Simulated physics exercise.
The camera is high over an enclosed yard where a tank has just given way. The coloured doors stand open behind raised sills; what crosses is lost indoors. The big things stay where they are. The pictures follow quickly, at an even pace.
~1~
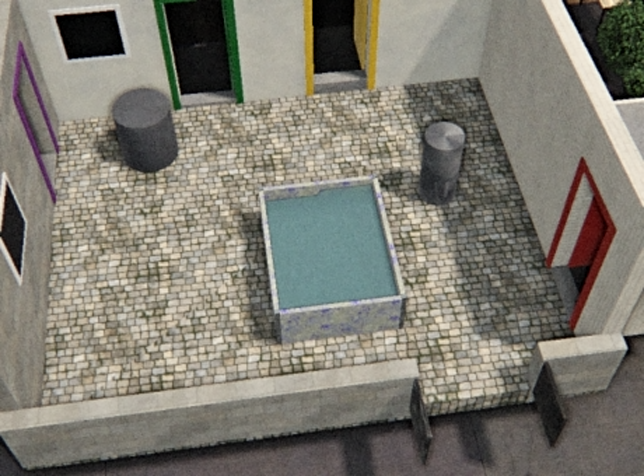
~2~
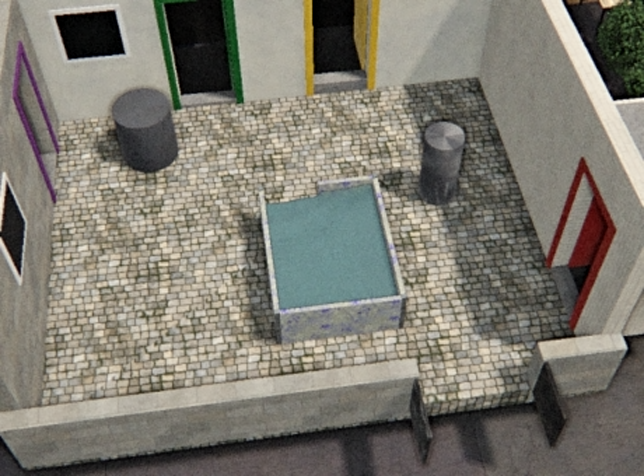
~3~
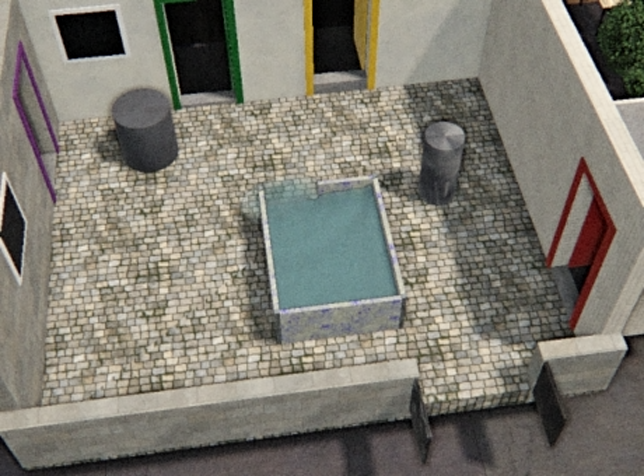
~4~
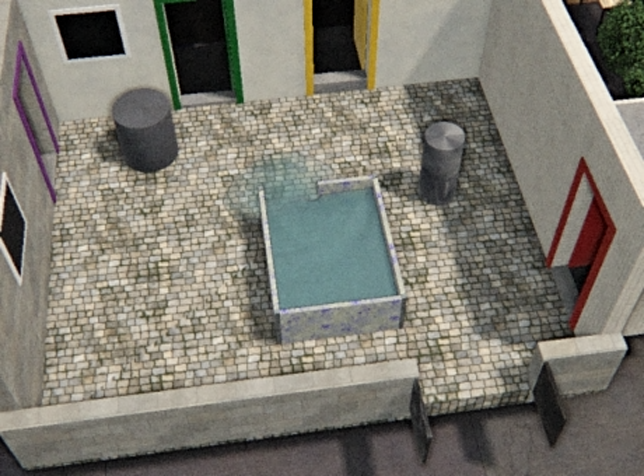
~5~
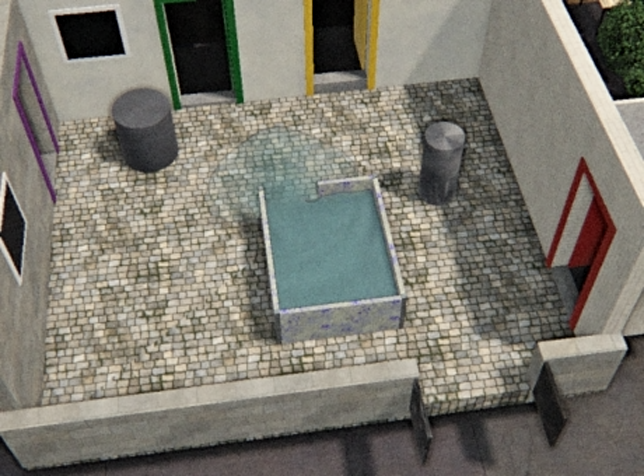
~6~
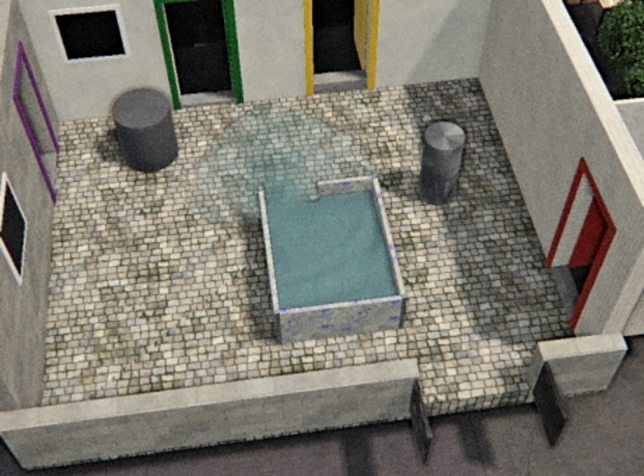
A section of the water tank's far wall gave way, and water poured out through the gap, spreading in a thin, widening sheet across the cobbles toward the back of the walled yard.
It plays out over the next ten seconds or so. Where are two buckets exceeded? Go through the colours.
One by one: The purple door floods; the green door floods; the yellow door holds within the limit; the red door holds within the limit.
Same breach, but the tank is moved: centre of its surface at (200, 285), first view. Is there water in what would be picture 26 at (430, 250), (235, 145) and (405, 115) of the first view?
One after the other: Dry, flooded, under water.
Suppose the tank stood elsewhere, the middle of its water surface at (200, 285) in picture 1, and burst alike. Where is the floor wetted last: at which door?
It is the red one.
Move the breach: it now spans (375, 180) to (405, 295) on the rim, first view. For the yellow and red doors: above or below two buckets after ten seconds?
The yellow one holds, the red one lets more in.
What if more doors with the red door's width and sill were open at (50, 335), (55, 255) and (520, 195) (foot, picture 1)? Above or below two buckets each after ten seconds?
One after the other: Stays under, stays under, takes less.
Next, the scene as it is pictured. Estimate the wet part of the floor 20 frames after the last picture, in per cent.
Near 40 in a hundred.
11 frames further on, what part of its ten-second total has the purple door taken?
Roughly 0 per cent.
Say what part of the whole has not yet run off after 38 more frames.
Some 88 per cent.
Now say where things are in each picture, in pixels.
In the first frame, still water in the water tank at (329, 244).
In the second frame, water pours out on the water tank's far side and has run to (261, 216).
In the third frame, water pours out on the water tank's far side and has run to (296, 178).
In the fourth frame, water pours out on the water tank's far side and has run to (289, 155).
In the fifth frame, water pours out on the water tank's far side and has run to (266, 132).
In the sixth frame, water pours out on the water tank's far side and has run to (255, 112).
A moment on, water covers 20 % of the floor; the purple door not reached, the green door under two buckets in, the yellow door wet at the sill, nothing in, the red door not reached.
Next, water covers 30 % of the floor; the purple door wet at the sill, nothing in, the green door over two buckets in, the yellow door wet at the sill, nothing in, the red door not reached.
Then, water covers 40 % of the floor; the purple door under two buckets in, the green door far over two buckets in, the yellow door wet at the sill, nothing in, the red door not reached.
Later, water covers 70 % of the floor; the purple door over two buckets in, the green door far over two buckets in, the yellow door wet at the sill, nothing in, the red door wet at the sill, nothing in.
In the end, water covers 90 % of the floor; the purple door over two buckets in, the green door far over two buckets in, the yellow door wet at the sill, nothing in, the red door wet at the sill, nothing in.
